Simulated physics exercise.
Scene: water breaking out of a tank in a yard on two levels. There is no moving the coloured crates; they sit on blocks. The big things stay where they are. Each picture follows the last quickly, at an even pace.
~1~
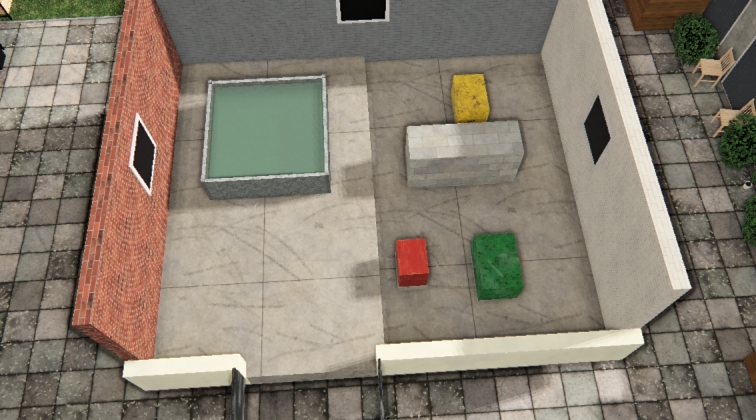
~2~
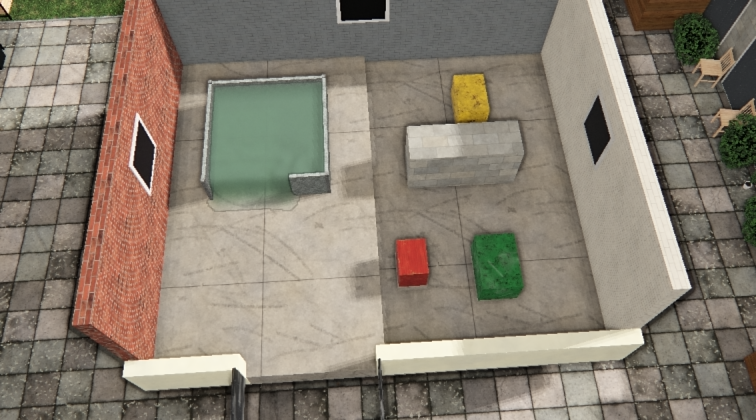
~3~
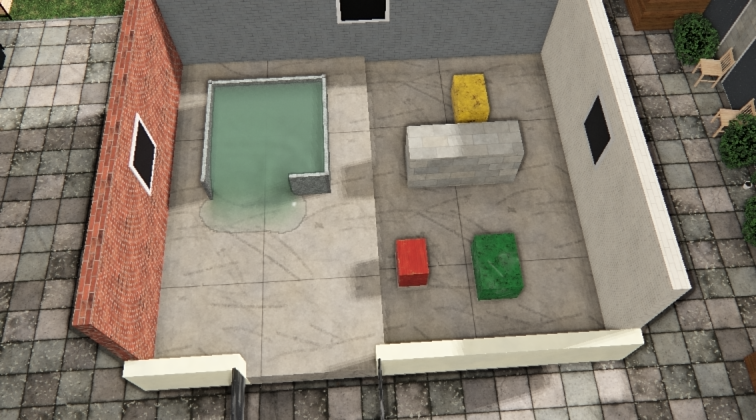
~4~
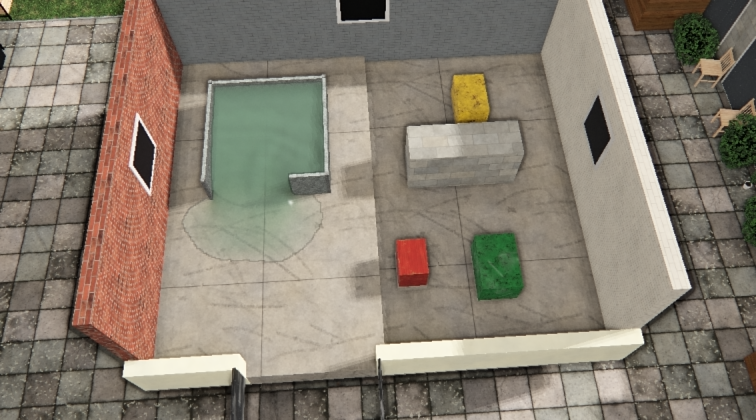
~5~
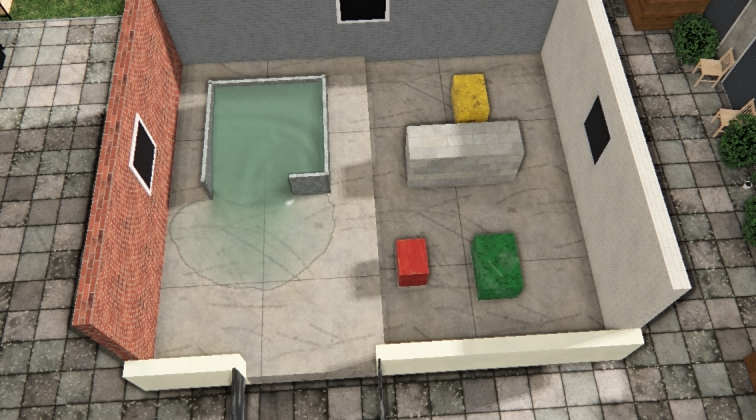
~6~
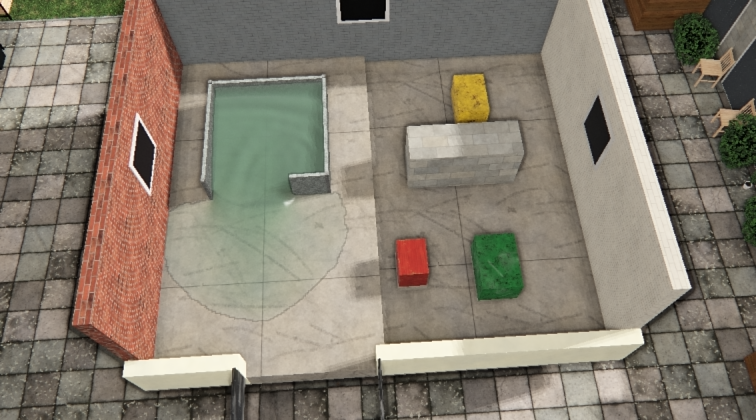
A walled yard with a grey tiled floor, paler on the left than on the right, is seen from high above by a still camera. A square tank of green water stands at the left near a red brick wall, with a grey block, yellow, red and green crates at the right. The tank's near side opens, and water pours through the gap, spreading toward the viewer in a widening rounded sheet.
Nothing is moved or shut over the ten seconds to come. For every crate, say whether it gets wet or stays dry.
The yellow crate is missed. The green crate is caught. The red crate is missed.
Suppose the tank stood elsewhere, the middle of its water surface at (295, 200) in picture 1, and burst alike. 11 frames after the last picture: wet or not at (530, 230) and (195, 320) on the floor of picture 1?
The first spot is not reached, while the second is wetted.
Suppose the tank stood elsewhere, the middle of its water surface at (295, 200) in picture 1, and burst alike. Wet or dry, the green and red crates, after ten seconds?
As I see it, green is not reached, and red is not reached.
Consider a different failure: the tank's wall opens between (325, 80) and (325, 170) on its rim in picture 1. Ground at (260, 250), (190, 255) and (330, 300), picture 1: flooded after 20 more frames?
In order: Spared, spared, spared.
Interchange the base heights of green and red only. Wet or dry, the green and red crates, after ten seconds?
The green one is not reached, and the red one is reached.
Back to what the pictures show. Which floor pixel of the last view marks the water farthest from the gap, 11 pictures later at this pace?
My guess is roughly (420, 354).
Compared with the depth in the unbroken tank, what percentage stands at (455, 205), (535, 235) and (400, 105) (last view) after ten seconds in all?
The three come to some 8, 6 and 0 per cent respectively.
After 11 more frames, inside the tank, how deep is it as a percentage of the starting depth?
By my count, 50 per cent.
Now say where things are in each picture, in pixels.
In the first frame, the water tank at (267, 129) is whole and still.
In the second frame, water pours out at (252, 190) and has run to (295, 199).
In the third frame, the front is at (298, 216), out from the gap at (252, 190).
In the fourth frame, the front is at (302, 244), out from the gap at (252, 191).
In the fifth frame, the front is at (274, 283), out from the gap at (252, 191).
In the sixth frame, water pours out at (252, 190) and has run to (267, 314).
A moment on, water covers 25 % of the floor; the yellow crate not reached, the green crate not reached, the red crate not reached.
Next, water covers 25 % of the floor; the yellow crate not reached, the green crate not reached, the red crate water round its plinth.
Then, water covers 30 % of the floor; the yellow crate not reached, the green crate not reached, the red crate water round its plinth.
Later, water covers 45 % of the floor; the yellow crate not reached, the green crate water round its plinth, the red crate water round its plinth.
In the end, water covers 75 % of the floor; the yellow crate stayed above the water, the green crate was topped, the red crate stayed above the water.
